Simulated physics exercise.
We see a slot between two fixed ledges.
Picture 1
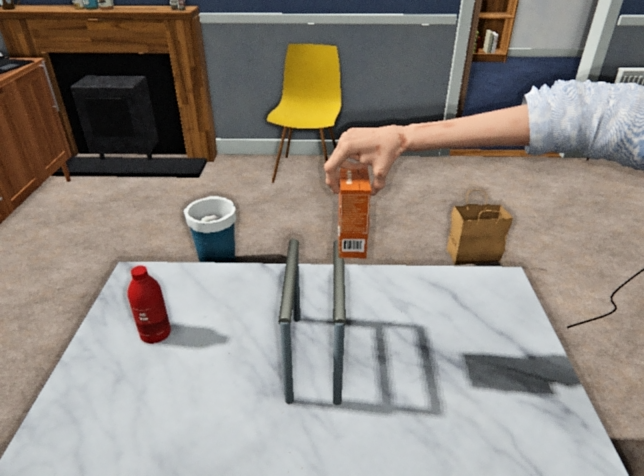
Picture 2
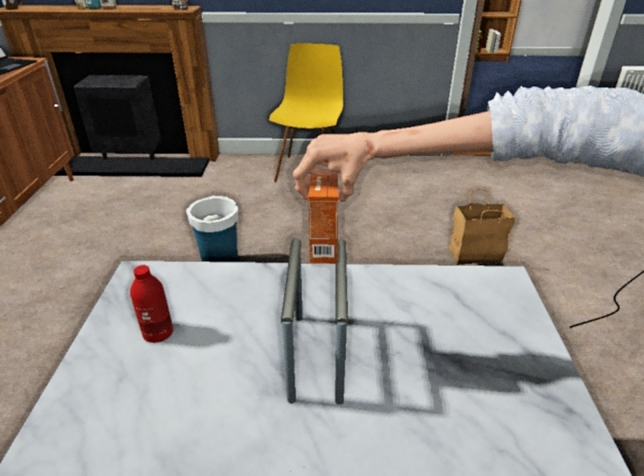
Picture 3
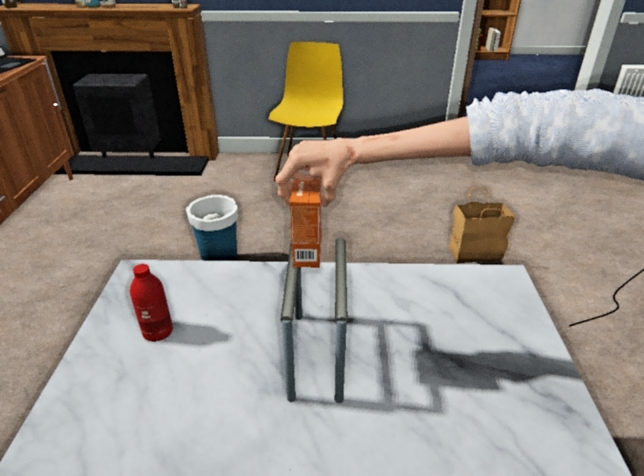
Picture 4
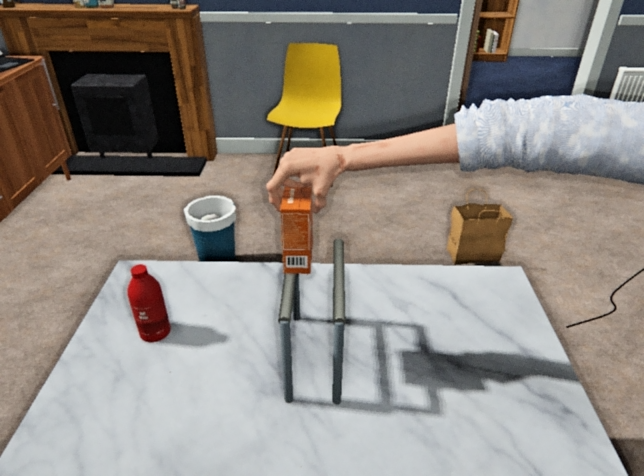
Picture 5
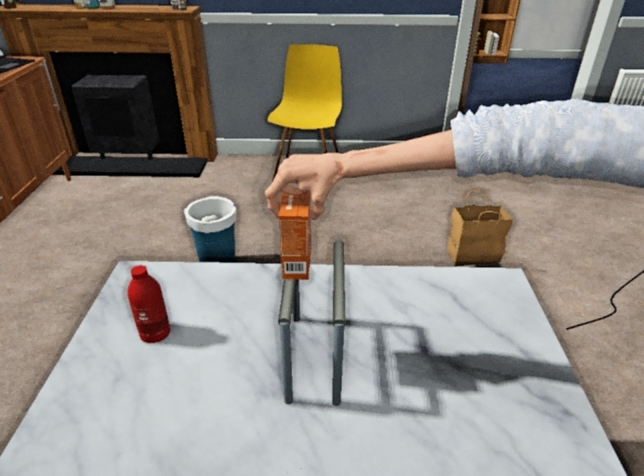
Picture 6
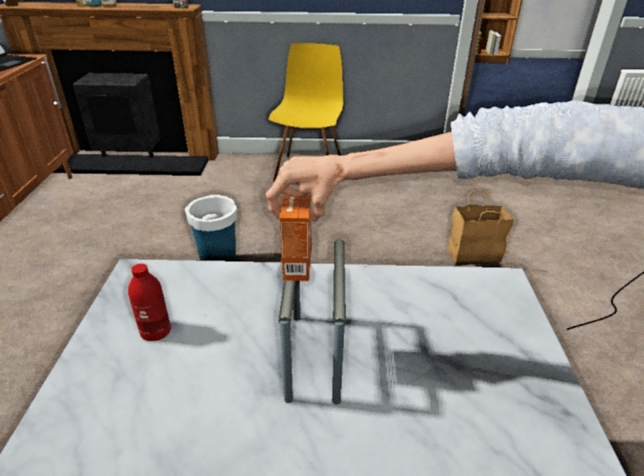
A hand reaching in from the right, its arm in a pale blue patterned sleeve, holds an orange packet above a white marble table in a carpeted room, seen from slightly above. Two grey upright bars stand mid-table, with a red bottle at left, and a blue bin, yellow chair and brown bag beyond. The hand carries the packet left, lowers it slightly, then holds it still; the camera stays fixed.
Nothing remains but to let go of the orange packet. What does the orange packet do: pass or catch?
My guess is it will be trapped at the gap.
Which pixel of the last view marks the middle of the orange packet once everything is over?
Near (329, 266).
Then, 0.20 s on from there, orange packet turned 4° from how it was put near (300, 245).
Then, 0.30 s on from there, orange packet turned 25° from how it was put near (312, 249).
Then, 0.40 s on from there, orange packet turned 67° from how it was put near (330, 265).
In the end, toppled on the stand or table, orange packet; red bottle unmoved. At the end, from the last picture's camera, orange packet near (328, 266). The packet is caught.
